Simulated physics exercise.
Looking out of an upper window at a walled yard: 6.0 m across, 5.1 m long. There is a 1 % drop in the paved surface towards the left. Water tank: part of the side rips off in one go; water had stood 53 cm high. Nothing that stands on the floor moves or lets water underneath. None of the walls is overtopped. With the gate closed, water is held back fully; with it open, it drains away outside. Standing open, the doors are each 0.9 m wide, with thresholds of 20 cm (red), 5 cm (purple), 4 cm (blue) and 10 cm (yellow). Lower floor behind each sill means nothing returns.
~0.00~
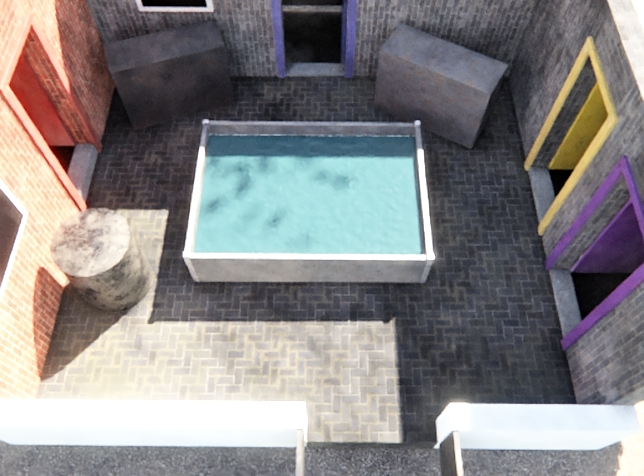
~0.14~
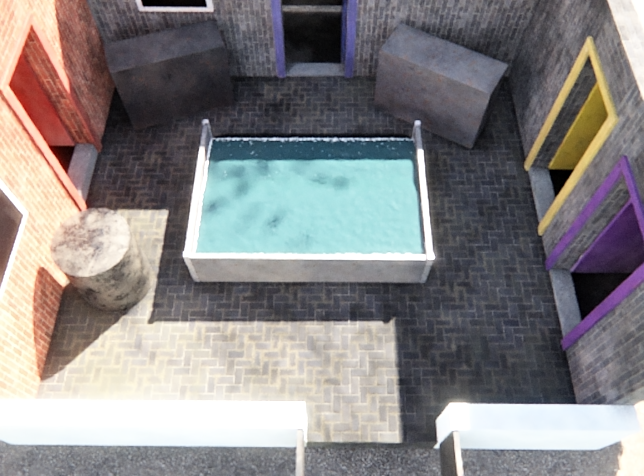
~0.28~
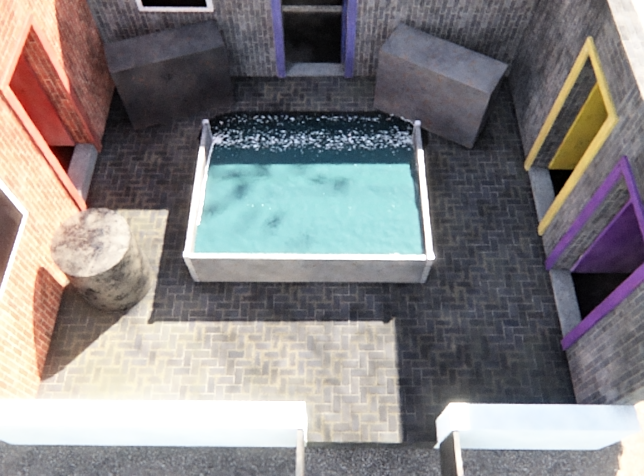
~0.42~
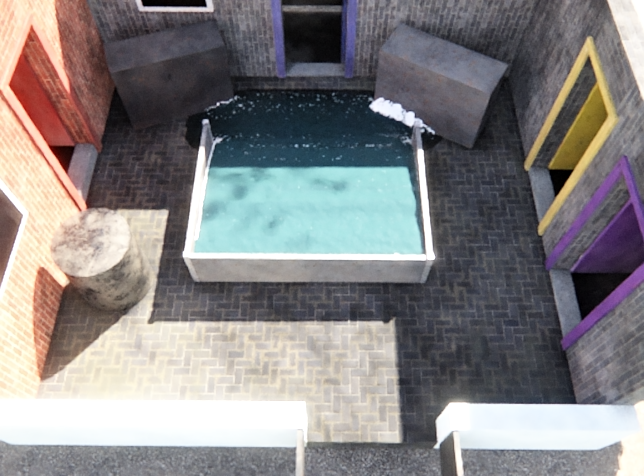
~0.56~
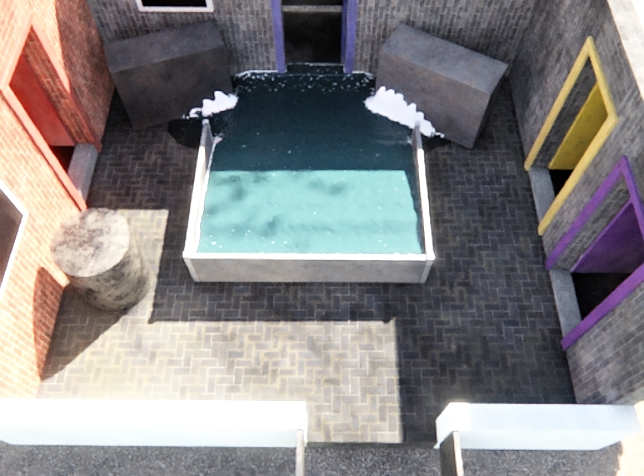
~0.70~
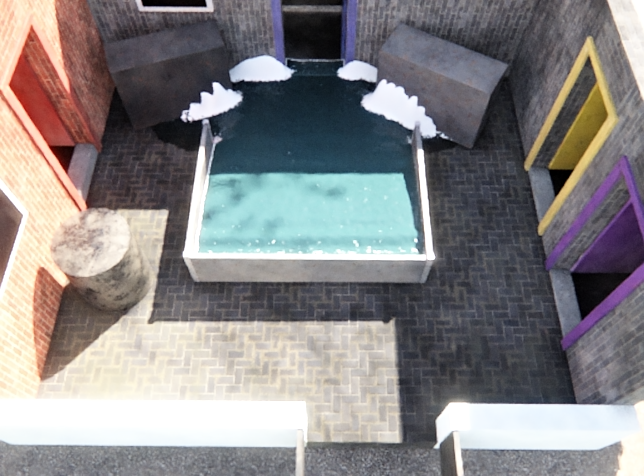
Water pours from the tank's open far side and spreads between two grey blocks, foaming.
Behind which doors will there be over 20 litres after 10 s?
Red door: Not over. Purple door: Not over. Blue door: Over. Yellow door: Not over.
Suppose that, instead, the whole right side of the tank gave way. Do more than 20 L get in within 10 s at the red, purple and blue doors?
Door by door - red: Within bounds, purple: Out of bounds, blue: Within bounds.
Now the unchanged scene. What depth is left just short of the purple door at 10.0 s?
I'd put it near 4.5 cm.
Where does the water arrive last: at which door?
Result: Purple door.
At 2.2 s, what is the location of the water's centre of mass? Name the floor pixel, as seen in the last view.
Pixel position near (304, 150).
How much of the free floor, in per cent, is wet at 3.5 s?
Around 55 per cent.
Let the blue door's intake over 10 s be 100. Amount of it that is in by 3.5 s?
Roughly 75%.
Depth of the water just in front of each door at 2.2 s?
Readings (cm): Red = 11; purple = 0; blue = 33; yellow = 8.
After 1.4 s water covers 30 % of the floor and is deepest (43 cm) near (319, 78); red door not reached, purple door not reached, blue door 38 cm at the sill, 183 L in, yellow door not reached.
After 2.2 s water covers 45 % of the floor and is deepest (38 cm) near (248, 78); red door 11 cm at the sill, 0 L in, purple door not reached, blue door 33 cm at the sill, 433 L in, yellow door 8 cm at the sill, 0 L in.
After 3.5 s water covers 55 % of the floor and is deepest (22 cm) near (94, 174); red door 20 cm at the sill, 0 L in, purple door 4 cm at the sill, 0 L in, blue door 20 cm at the sill, 653 L in, yellow door 6 cm at the sill, 0 L in.
After 6.0 s water covers 85 % of the floor and is deepest (16 cm) near (102, 255); red door 10 cm at the sill, 1 L in, purple door 3 cm at the sill, 0 L in, blue door 10 cm at the sill, 757 L in, yellow door 4 cm at the sill, 0 L in.
After 10.0 s water covers 95 % of the floor and is deepest (13 cm) near (102, 255); red door 11 cm at the sill, 1 L in, purple door 4 cm at the sill, 0 L in, blue door 9 cm at the sill, 859 L in, yellow door 2 cm at the sill, 0 L in.
